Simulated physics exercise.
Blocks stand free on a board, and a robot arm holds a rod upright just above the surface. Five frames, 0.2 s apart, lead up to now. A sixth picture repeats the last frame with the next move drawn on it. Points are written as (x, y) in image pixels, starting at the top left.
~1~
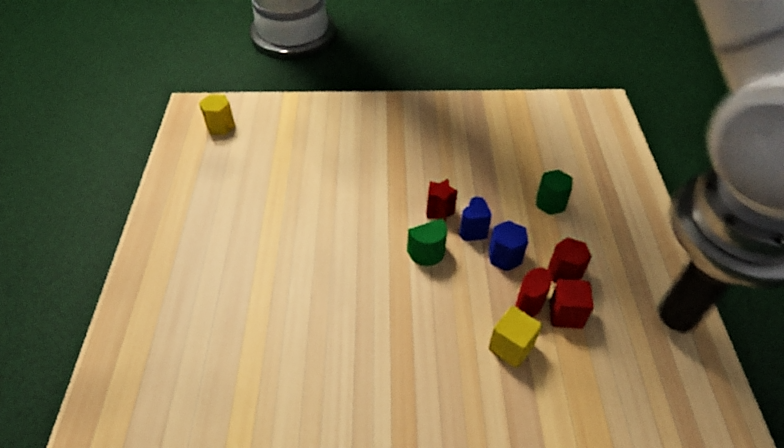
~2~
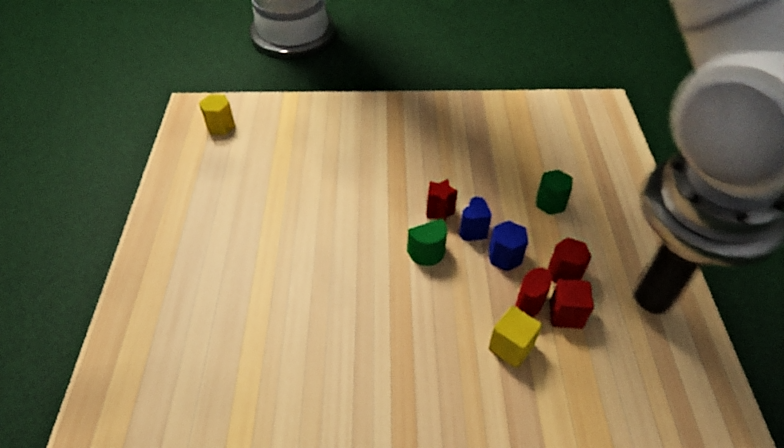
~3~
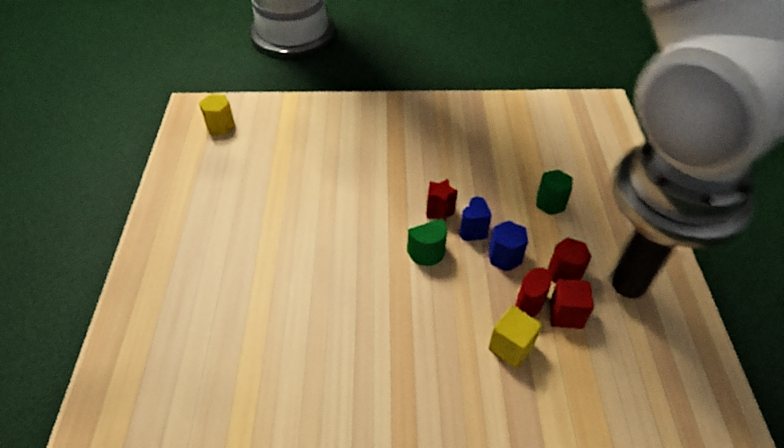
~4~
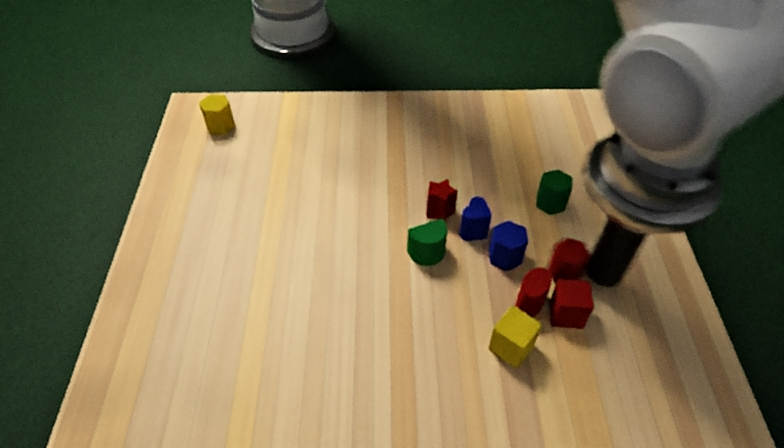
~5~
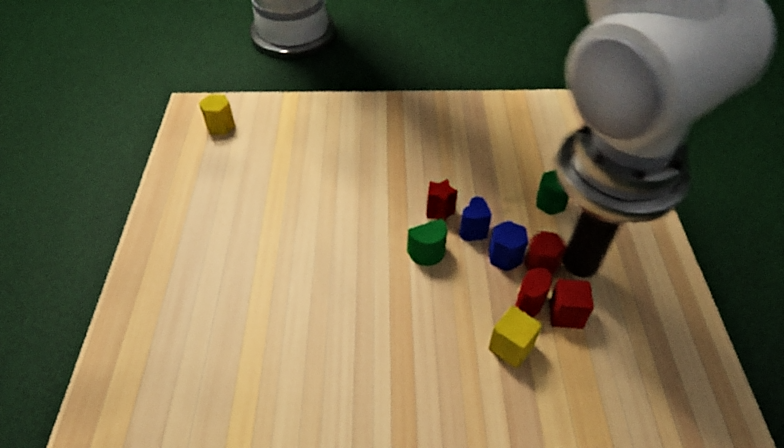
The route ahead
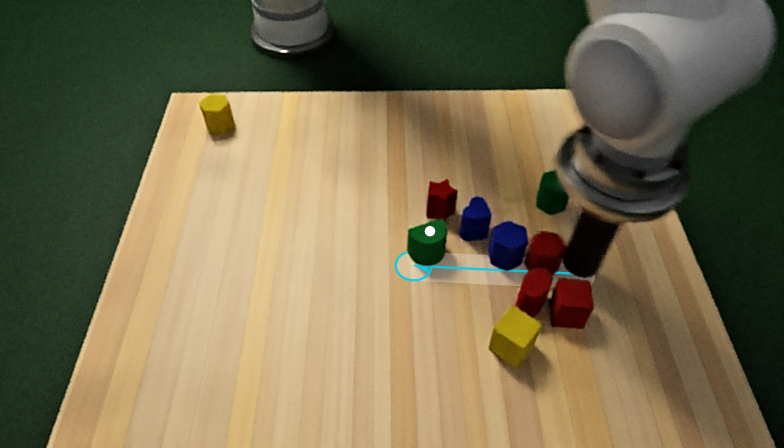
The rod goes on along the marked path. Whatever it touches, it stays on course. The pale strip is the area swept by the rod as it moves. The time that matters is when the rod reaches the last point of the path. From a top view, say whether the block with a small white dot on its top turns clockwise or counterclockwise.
My prediction: CCW.
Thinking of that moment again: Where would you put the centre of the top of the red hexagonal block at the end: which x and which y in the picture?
The centre of its top face lies at (400, 219).
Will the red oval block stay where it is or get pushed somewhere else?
That block stays.
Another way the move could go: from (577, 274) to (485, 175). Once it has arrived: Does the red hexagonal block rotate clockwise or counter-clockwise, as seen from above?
Twists anticlockwise.
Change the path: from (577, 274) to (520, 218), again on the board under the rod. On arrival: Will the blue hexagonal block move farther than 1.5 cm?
Yes
Path on the board, from (577, 274) directly to (414, 266); the dot is on the green half-round block.
What follows on the original path. One third of the way, rod (525, 260); blue heart (475, 206), turned 15° clockwise; blue hexagonal block (463, 226), turned 40° clockwise; red hexagonal block (492, 241).
Two thirds of the way, rod (468, 258); green half-round block (408, 226), turned 65° anticlockwise; blue heart (474, 204), turned 30° clockwise; blue hexagonal block (432, 206), turned 75° clockwise; red hexagonal block (440, 230), turned 35° clockwise.
At the end, rod (414, 255); green half-round block (371, 210), turned 100° anticlockwise; blue heart (474, 204), turned 30° clockwise; blue hexagonal block (424, 201), turned 110° clockwise; red oval block in place; red hexagonal block (400, 219), turned 90° clockwise.
